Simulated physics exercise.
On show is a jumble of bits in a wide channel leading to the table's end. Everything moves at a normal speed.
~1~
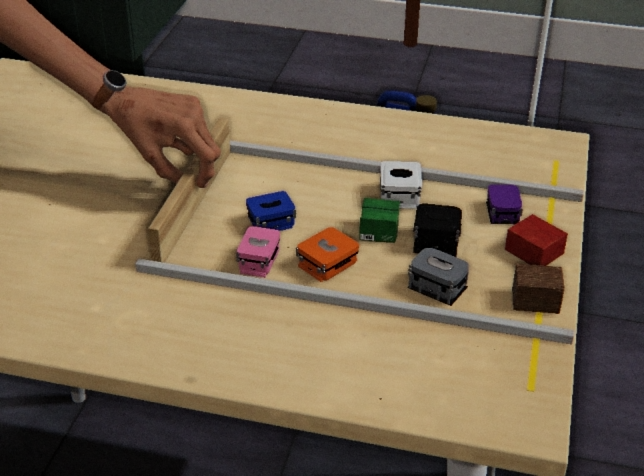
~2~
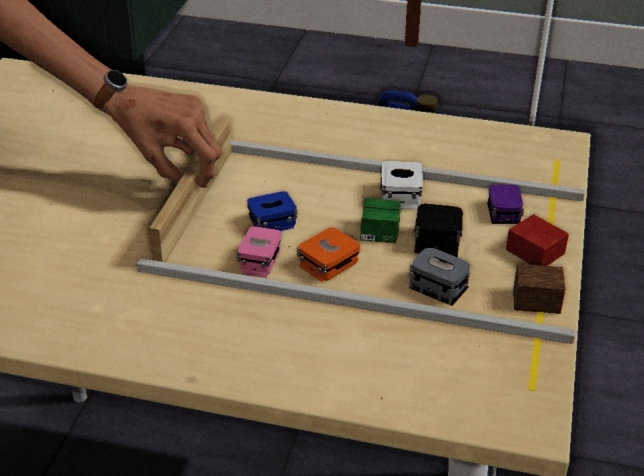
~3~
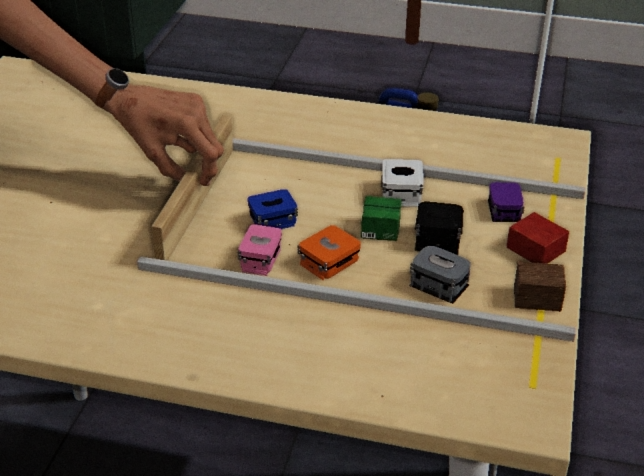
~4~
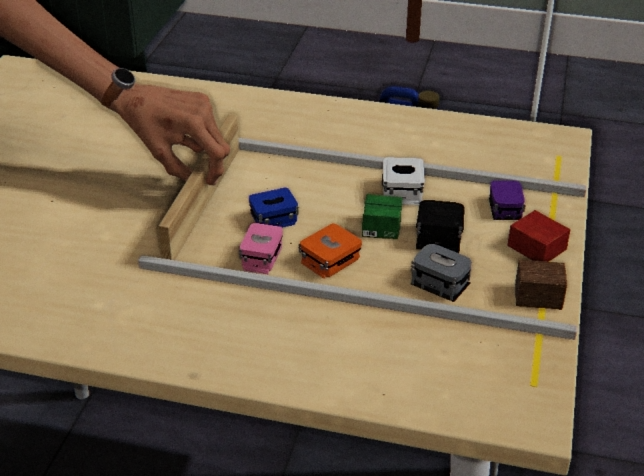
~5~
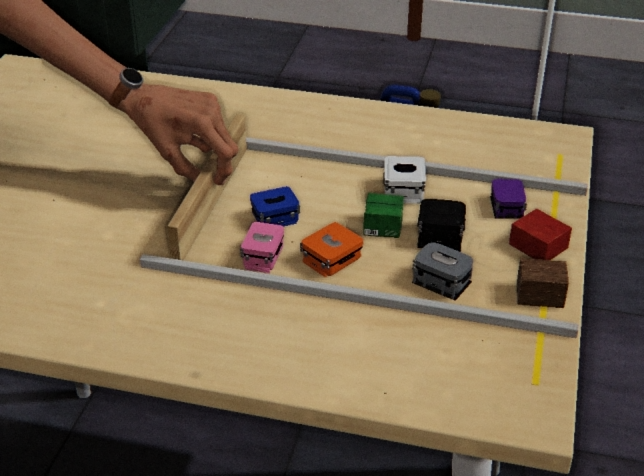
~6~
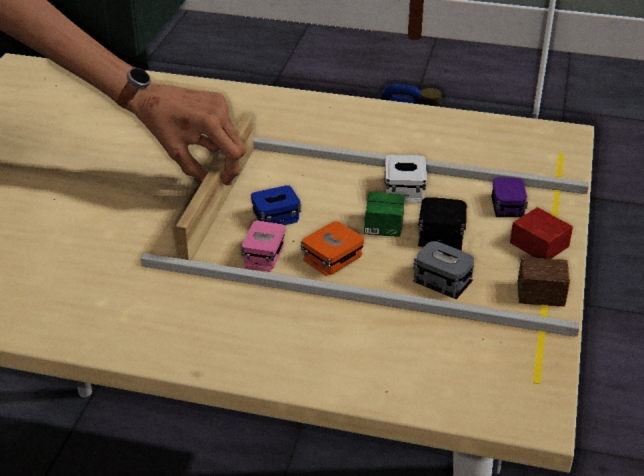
On a light wooden table, a hand with a wristwatch slid a wooden board a short way right between two grey rails, towards a scatter of small colourful cases and blocks that stayed put.
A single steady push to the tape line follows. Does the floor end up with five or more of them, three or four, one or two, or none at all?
Five drops or more.
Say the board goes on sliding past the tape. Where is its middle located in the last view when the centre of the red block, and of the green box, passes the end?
(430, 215) and then (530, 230), give or take.
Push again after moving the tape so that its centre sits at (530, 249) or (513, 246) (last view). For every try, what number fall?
Down on the floor: 5 and 4.
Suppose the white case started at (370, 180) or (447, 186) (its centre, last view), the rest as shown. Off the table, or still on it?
Results in order - still up; still up.
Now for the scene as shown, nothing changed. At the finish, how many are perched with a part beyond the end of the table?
Things overhanging at the end: 2.
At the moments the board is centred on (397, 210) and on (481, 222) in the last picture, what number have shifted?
First 8, then 10.
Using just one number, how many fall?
It comes to 7.
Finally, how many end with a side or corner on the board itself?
It's 3.
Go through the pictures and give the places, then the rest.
Brown block (538, 289); red block (536, 242); purple case (504, 205); board (193, 187); tape (545, 259), in the first frame.
Red block (537, 242); board (194, 187), in the second frame.
Purple case (505, 203); grey case (441, 274), in the third frame.
Brown block (541, 285); green box (382, 217), in the fourth frame.
Red block (540, 236); pink case (263, 248), in the fifth frame.
Brown block (543, 282); red block (541, 235); purple case (509, 198); board (219, 184); tape (551, 252), in the sixth frame.
A little later, none off yet; brown block at rest near (543, 282); red block at rest near (541, 235); purple case at rest near (509, 198).
Next, none off yet; brown block shifted about its own width near (587, 290); red block tilted well over near (602, 242); purple case at rest near (511, 199).
When it is over, the number that fall off is five or more; down, orange case, green box, black case, grey case, purple case, red block and brown block.
